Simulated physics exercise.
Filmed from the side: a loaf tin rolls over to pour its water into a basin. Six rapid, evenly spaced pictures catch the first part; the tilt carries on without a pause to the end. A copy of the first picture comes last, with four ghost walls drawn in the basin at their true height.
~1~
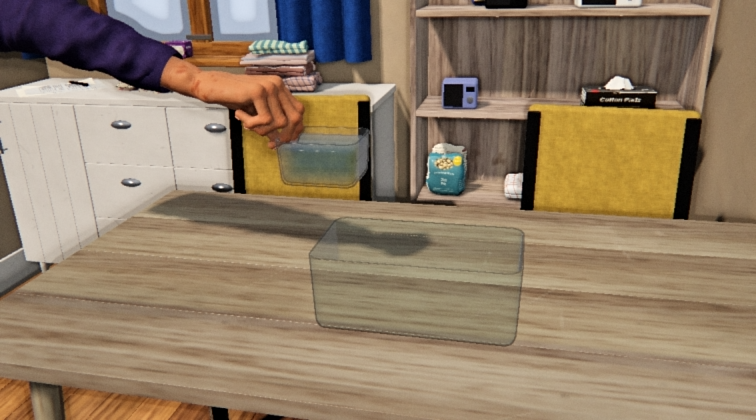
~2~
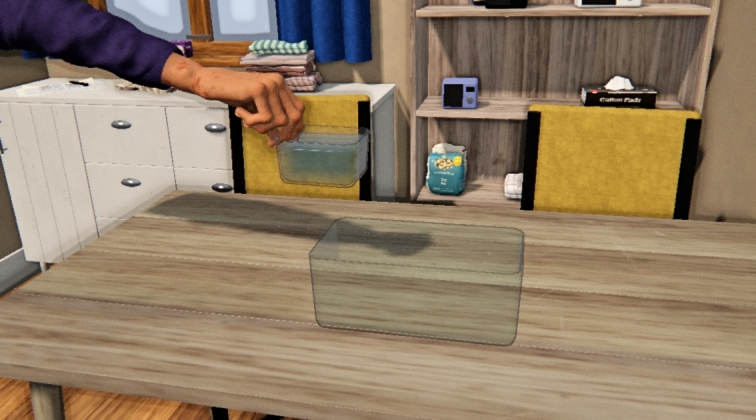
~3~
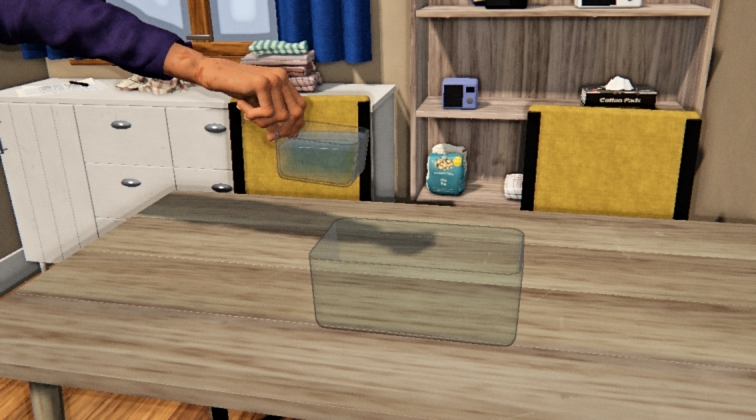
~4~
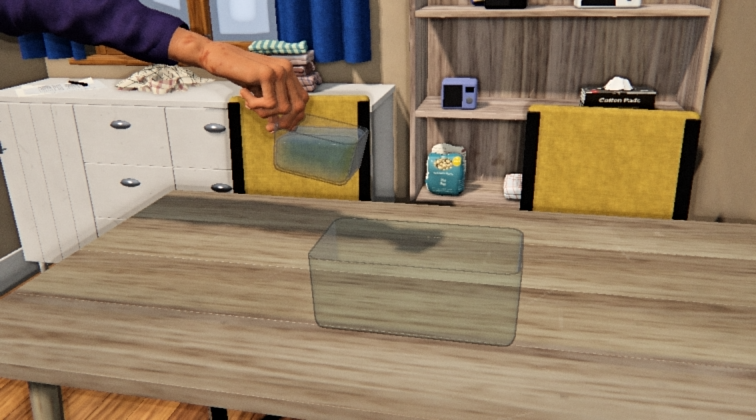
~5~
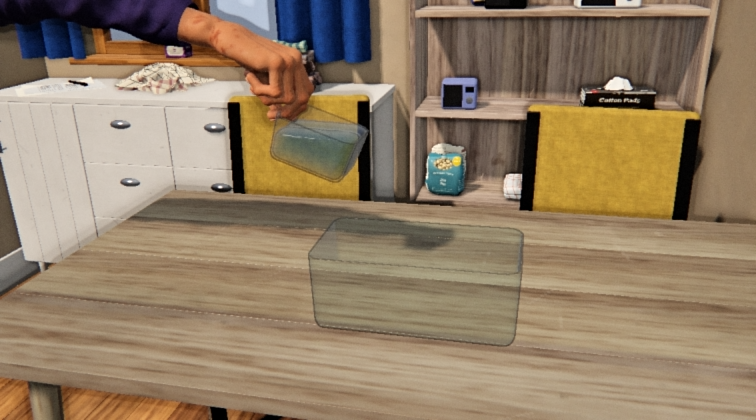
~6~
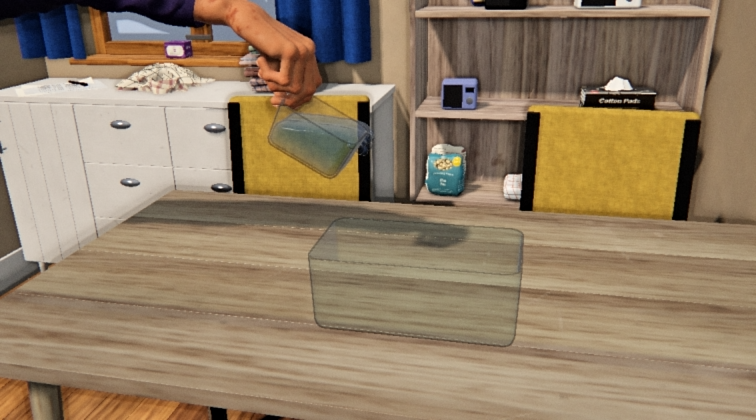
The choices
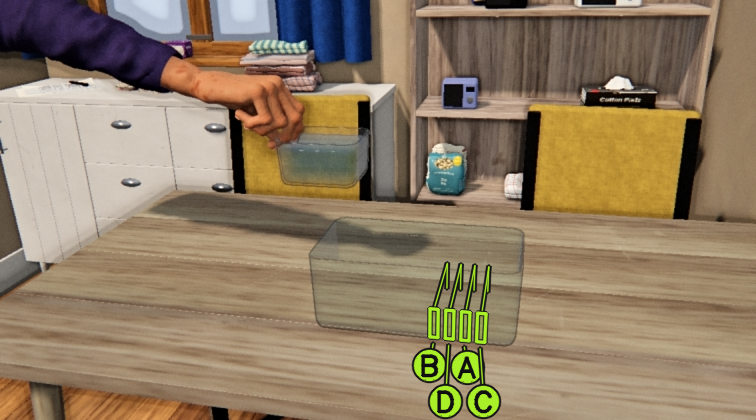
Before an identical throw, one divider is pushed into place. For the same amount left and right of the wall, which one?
I would pick slot B.
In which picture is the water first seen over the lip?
In picture 5.
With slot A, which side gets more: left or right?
More ends on the left.
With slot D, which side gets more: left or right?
The left side.
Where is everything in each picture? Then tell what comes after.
Upright, lip at (362, 136); basin from (317, 323) to (516, 343); nothing has left yet, in the first picture.
Upright, lip at (362, 136); nothing has left yet, in the second picture.
Tipped about 5°, lip at (362, 136); nothing has left yet, in the third picture.
Tipped about 11°, lip at (361, 136); nothing has left yet, in the fourth picture.
Tipped about 20°, lip at (361, 136); water is over the lip, down to (361, 136), in the fifth picture.
Tipped about 29°, lip at (361, 136); water is over the lip, down to (365, 150), in the sixth picture.
In lime, A at (464, 346); B at (433, 343); C at (480, 348); D at (448, 345).
For slot A, about 94 % ends left of the wall and 5 % right of it.
For slot B, about 48 % ends left of the wall and 50 % right of it.
For slot C, about 93 % ends left of the wall and 5 % right of it.
For slot D, about 88 % ends left of the wall and 10 % right of it.
